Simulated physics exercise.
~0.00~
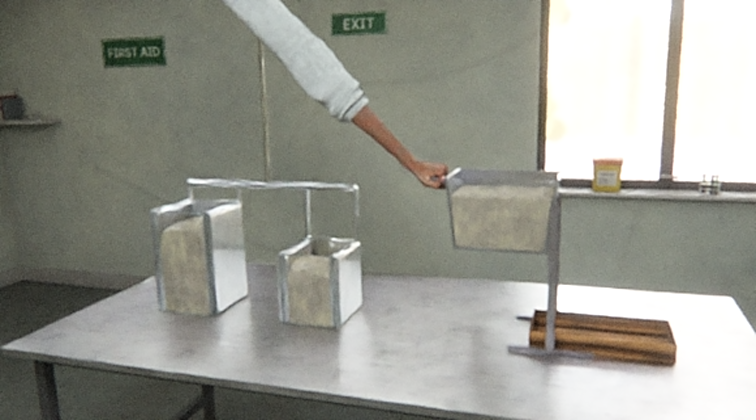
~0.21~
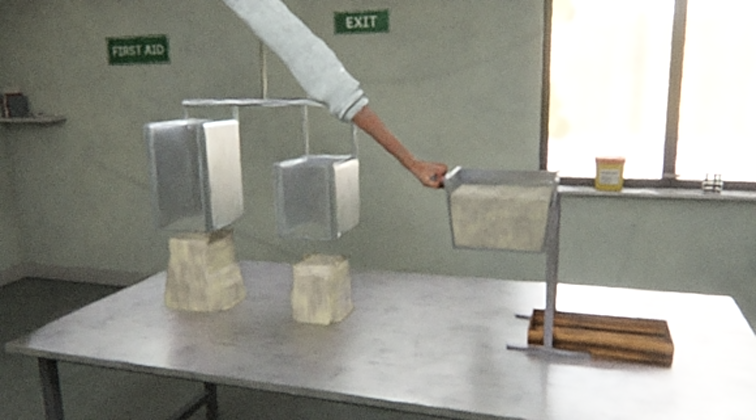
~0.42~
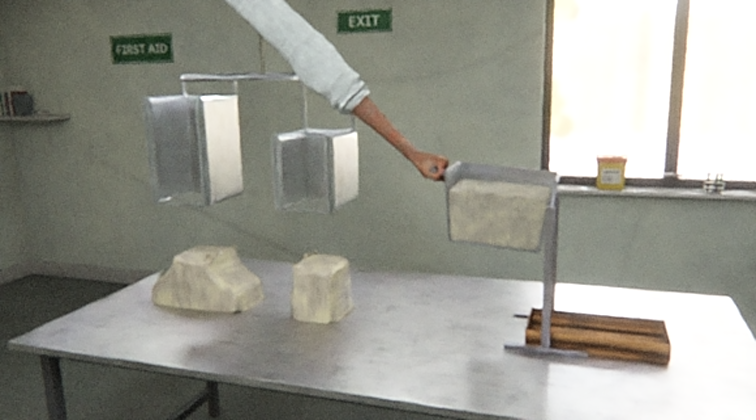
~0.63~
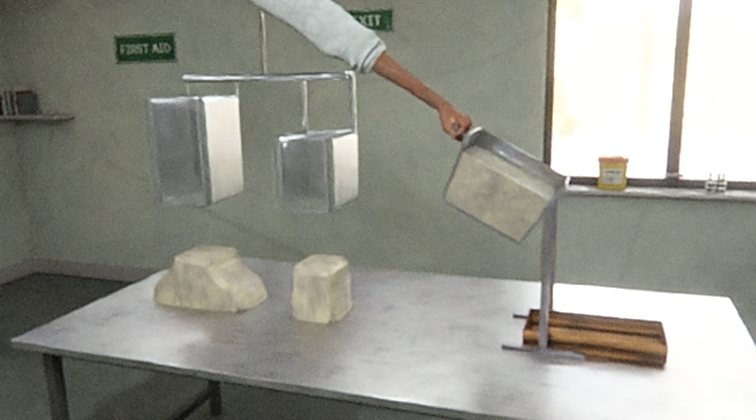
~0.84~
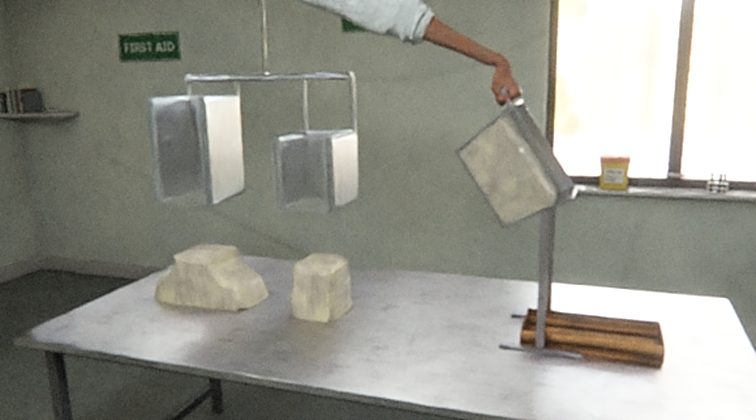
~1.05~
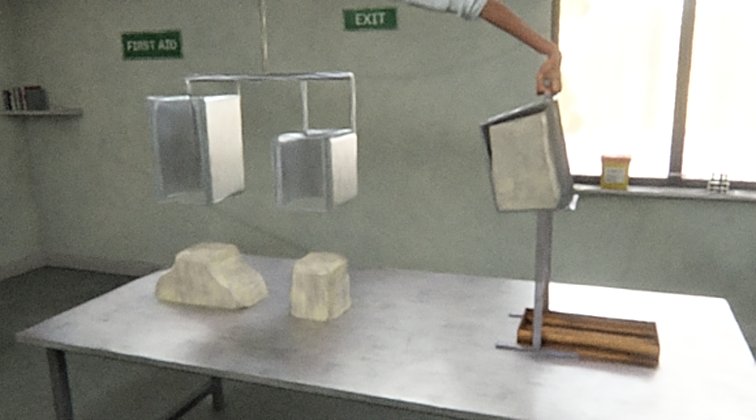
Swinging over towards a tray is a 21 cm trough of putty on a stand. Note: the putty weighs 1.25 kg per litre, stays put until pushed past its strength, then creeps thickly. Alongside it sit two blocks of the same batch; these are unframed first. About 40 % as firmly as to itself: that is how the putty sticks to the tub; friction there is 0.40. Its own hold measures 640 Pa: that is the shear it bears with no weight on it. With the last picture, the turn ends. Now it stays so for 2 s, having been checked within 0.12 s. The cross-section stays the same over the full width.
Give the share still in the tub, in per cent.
62 %.
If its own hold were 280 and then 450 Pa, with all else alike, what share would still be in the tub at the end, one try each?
Going in order, it's 40 % and then 50 %.
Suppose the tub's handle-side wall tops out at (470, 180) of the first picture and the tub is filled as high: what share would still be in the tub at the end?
In that case some 100 per cent.
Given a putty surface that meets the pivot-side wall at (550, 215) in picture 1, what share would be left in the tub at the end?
In that case, around 100 percent.
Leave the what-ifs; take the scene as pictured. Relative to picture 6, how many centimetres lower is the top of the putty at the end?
14 cm or so.
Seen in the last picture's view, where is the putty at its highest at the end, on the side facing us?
I'd point to somewhere around (523, 165).
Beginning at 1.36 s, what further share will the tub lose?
Roughly 25 %.
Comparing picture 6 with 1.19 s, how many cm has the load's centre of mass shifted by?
Shift: Some 4 cm.
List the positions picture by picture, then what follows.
In the first frame, handle-side rim at (448, 178), tilt 0 degrees; highest point of the putty at (493, 197); test blocks 31 cm, 20 cm high (left to right).
In the second frame, handle-side rim at (447, 178), tilt 0 degrees; highest point of the putty at (491, 197); test blocks 27 cm, 19 cm high (left to right).
In the third frame, handle-side rim at (447, 171), tilt 4 degrees; highest point of the putty at (454, 190); test blocks 19 cm, 19 cm high (left to right).
In the fourth frame, handle-side rim at (469, 135), tilt 28 degrees; highest point of the putty at (462, 154); test blocks 19 cm, 19 cm high (left to right).
In the fifth frame, handle-side rim at (514, 106), tilt 57 degrees; highest point of the putty at (497, 122); test blocks 19 cm, 19 cm high (left to right).
In the sixth frame, handle-side rim at (553, 102), tilt 78 degrees; highest point of the putty at (541, 115); test blocks 19 cm, 19 cm high (left to right).
By 1.19 s, the tub is at 78 degrees and holds 100 %.
By 1.36 s, the tub is at 78 degrees and holds 87 %.
By 1.53 s, the tub is at 78 degrees and holds 72 %.
By 1.70 s, the tub is at 78 degrees and holds 63 %.
By 3.05 s, at the end, the tub is at 78 degrees and holds 62 %.
